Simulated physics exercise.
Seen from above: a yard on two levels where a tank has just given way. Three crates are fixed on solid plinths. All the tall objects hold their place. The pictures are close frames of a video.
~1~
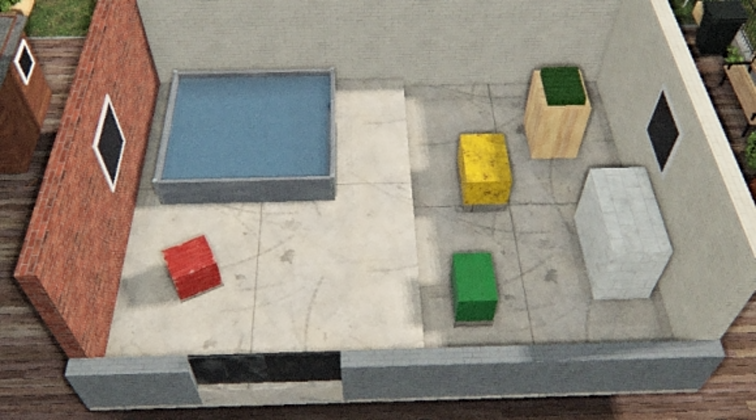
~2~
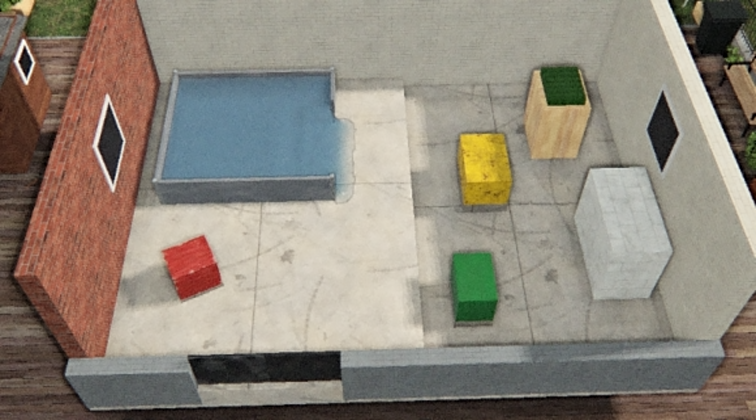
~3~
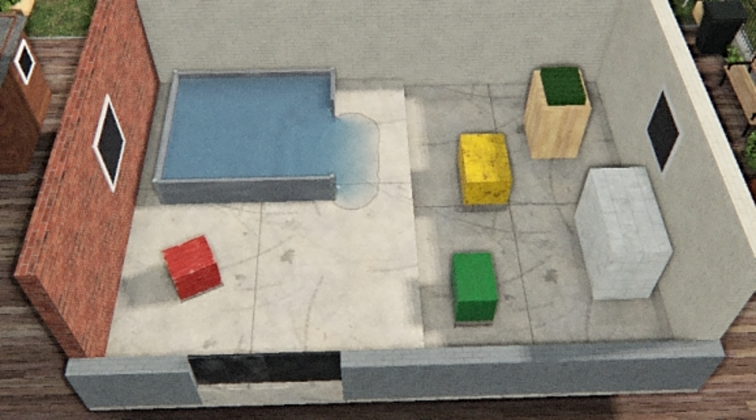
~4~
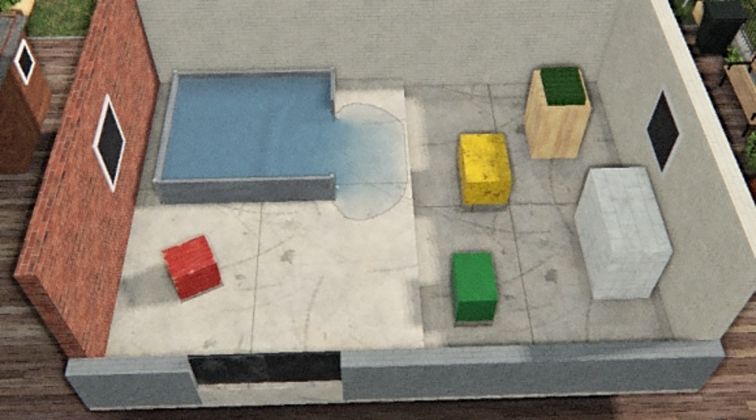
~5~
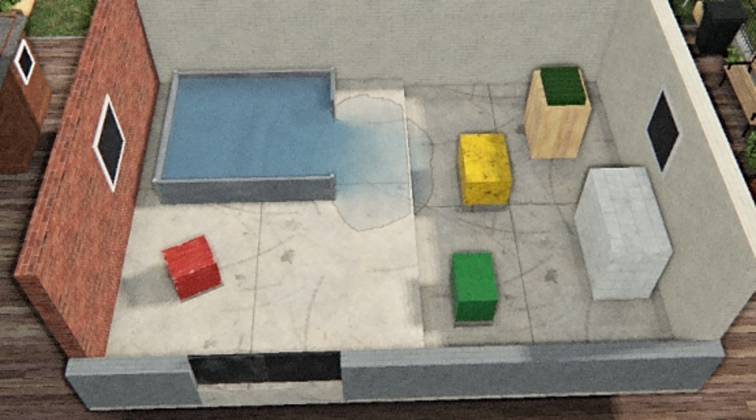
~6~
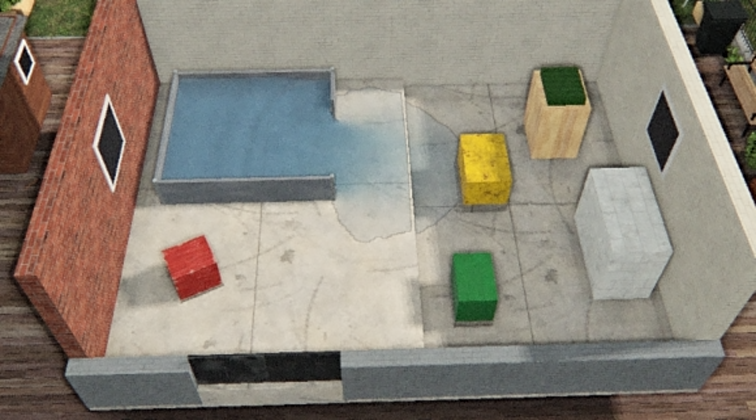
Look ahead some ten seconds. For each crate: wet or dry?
In the end: The yellow crate gets wet; the green crate gets wet; the red crate stays dry.
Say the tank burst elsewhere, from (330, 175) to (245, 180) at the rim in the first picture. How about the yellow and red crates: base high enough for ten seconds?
My reading: Yellow crate remains dry; red crate takes water.
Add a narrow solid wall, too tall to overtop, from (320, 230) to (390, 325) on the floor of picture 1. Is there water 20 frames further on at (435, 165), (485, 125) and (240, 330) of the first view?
As listed: Flooded, flooded, dry.
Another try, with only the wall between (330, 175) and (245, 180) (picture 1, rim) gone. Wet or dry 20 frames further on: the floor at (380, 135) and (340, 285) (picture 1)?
In turn: Free of water, covered.
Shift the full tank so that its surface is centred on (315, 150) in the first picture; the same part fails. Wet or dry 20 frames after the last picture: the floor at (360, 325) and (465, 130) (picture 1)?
One after the other: Clear, flooded.
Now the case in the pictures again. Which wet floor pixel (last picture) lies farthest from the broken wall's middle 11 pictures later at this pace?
Close to (572, 86).
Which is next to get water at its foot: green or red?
I say the green-painted one.
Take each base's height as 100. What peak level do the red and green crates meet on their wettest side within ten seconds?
Near 0 and 170 in a hundred.
A moment on, water covers 25 % of the floor; the yellow crate water round its plinth, the green crate not reached, the red crate not reached.
Next, water covers 35 % of the floor; the yellow crate water round its plinth, the green crate water round its plinth, the red crate not reached.
Then, water covers 50 % of the floor; the yellow crate water round its plinth, the green crate water round its plinth, the red crate not reached.
Later, water covers 60 % of the floor; the yellow crate water round its plinth, the green crate water round its plinth, the red crate not reached.
In the end, water covers 55 % of the floor; the yellow crate was topped, the green crate was topped, the red crate stayed above the water.
